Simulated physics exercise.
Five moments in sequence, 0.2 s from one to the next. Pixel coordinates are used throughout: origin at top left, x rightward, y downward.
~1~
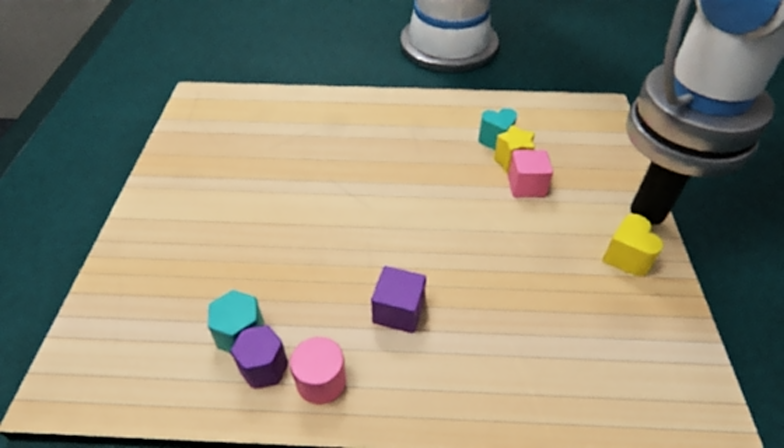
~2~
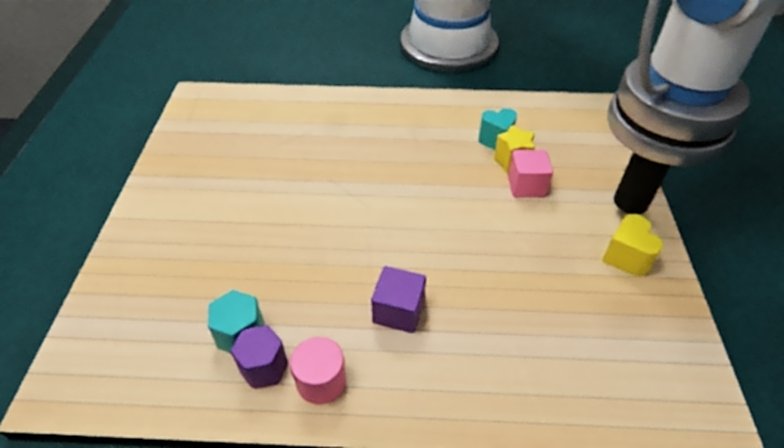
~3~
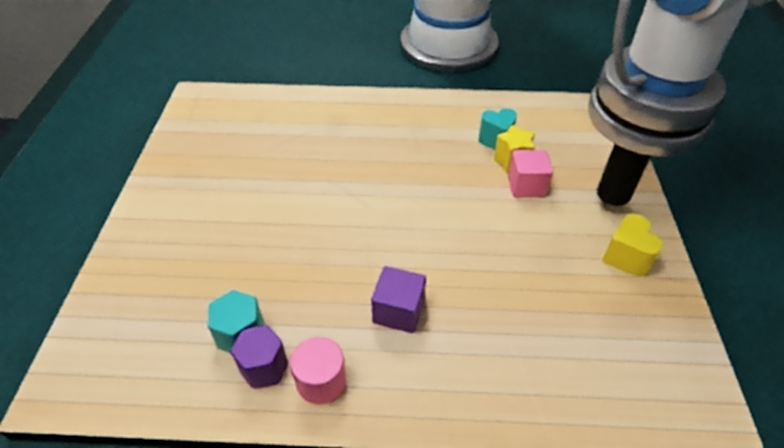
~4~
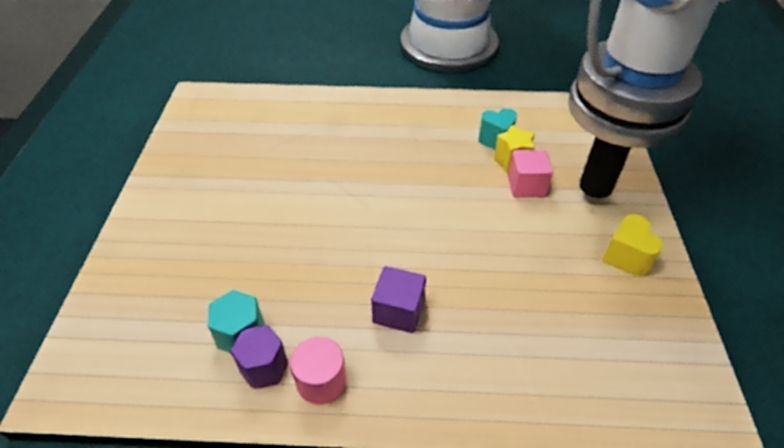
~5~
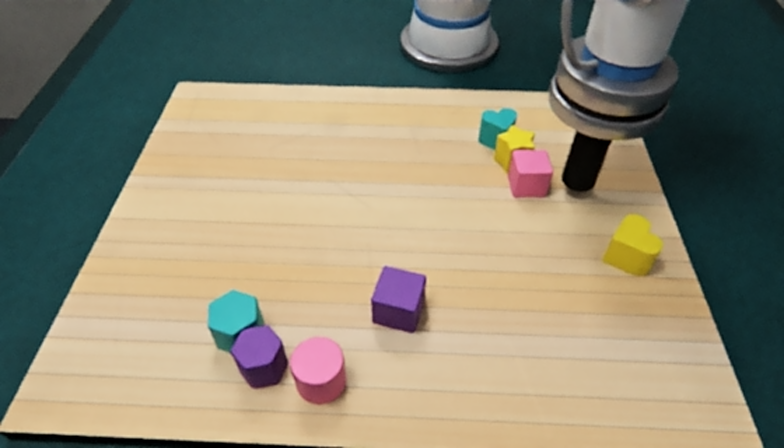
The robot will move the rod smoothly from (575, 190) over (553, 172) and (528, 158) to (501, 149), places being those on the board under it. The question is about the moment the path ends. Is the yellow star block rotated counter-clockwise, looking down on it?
Final answer: Yes.
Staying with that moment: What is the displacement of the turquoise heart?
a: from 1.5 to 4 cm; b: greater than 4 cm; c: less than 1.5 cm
Answer: A.
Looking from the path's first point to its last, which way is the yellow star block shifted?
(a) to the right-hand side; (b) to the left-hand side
b - to the left-hand side.
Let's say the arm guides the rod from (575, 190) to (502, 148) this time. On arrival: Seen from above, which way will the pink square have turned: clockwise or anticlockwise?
Rotation: Counter-clockwise.
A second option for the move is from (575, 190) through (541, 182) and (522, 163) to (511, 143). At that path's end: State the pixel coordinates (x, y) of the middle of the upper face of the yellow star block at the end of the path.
Its top middle is near (488, 104).
What follows on the original path. One third of the way, rod (555, 161); nothing pushed yet.
Two thirds of the way, rod (530, 148); turquoise heart (491, 114), turned 35° clockwise; yellow star block (503, 135), turned 15° anticlockwise; pink square (530, 160), turned 15° anticlockwise.
At the end, rod (503, 139); turquoise heart (479, 110), turned 50° clockwise; yellow star block (481, 134), turned 40° anticlockwise; pink square (530, 160), turned 15° anticlockwise; yellow heart still.
